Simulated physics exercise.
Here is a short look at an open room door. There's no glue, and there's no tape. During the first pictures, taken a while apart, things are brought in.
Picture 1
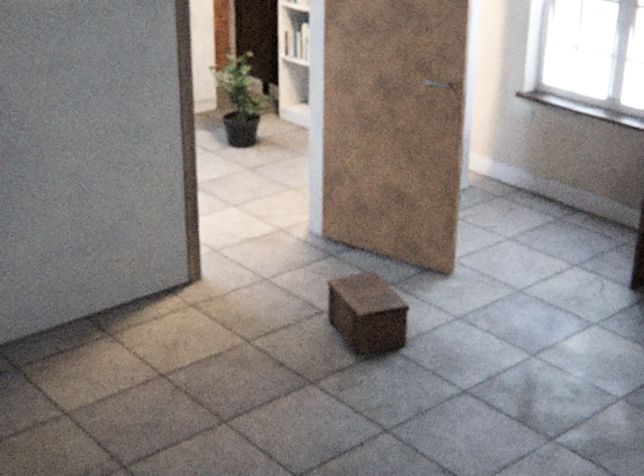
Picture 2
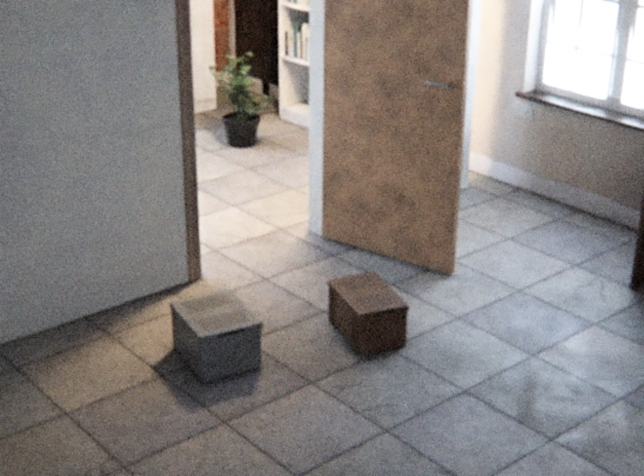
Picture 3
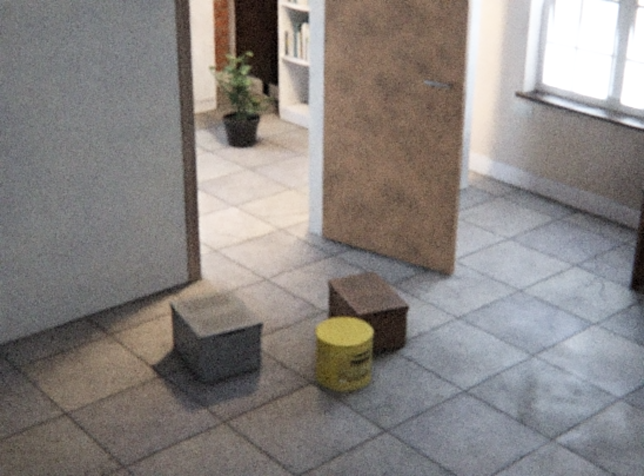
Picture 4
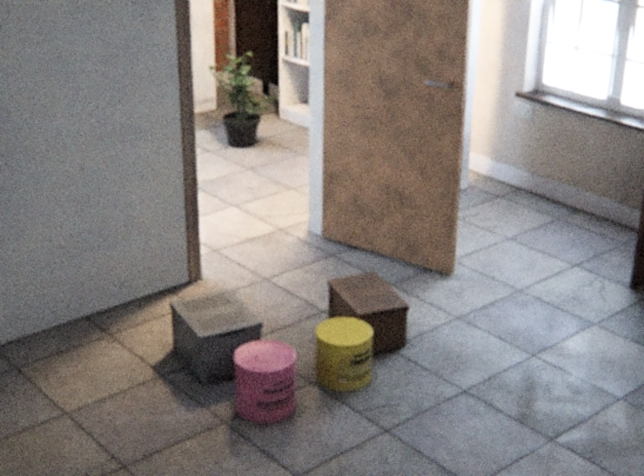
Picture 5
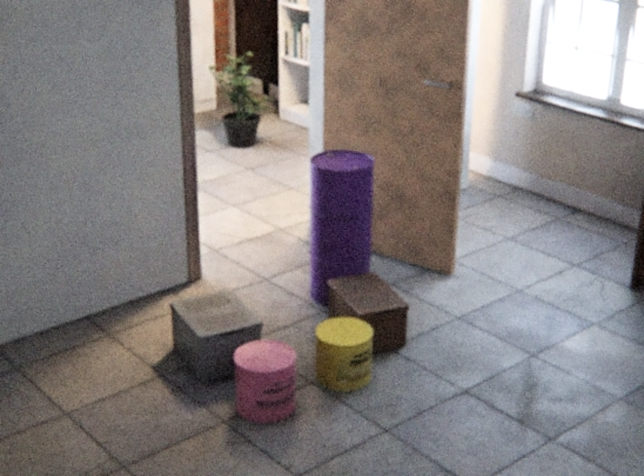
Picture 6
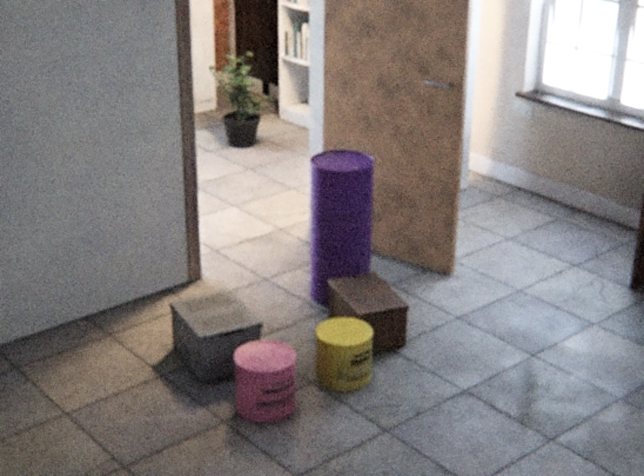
A grey box, a yellow pail, a pink pail and a tall purple drum appear in turn around a brown box on the tiled floor, while the wide-open door behind them stays still and nothing is seen carrying them.
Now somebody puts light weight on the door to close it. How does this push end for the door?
Result: Still open.
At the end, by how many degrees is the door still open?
Some 70°.
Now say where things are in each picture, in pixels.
In the first frame, door wide open and still.
In the second frame, door wide open and still; brown tote (367, 313); grey tote (216, 335).
In the third frame, door wide open and still; yellow pail (344, 354).
In the fourth frame, door wide open and still; brown tote (367, 313); grey tote (216, 335).
In the fifth frame, door wide open and still; pink pail (265, 382); yellow pail (344, 354).
In the sixth frame, door wide open and still; purple drum (341, 230); brown tote (367, 313).
Then, 0.70 s on from there, door at 90°.
Then, 1.00 s on from there, door at 79°.
In the end, door at 69°; all 5 unmoved. At the end, from the last picture's camera, purple drum near (339, 230).
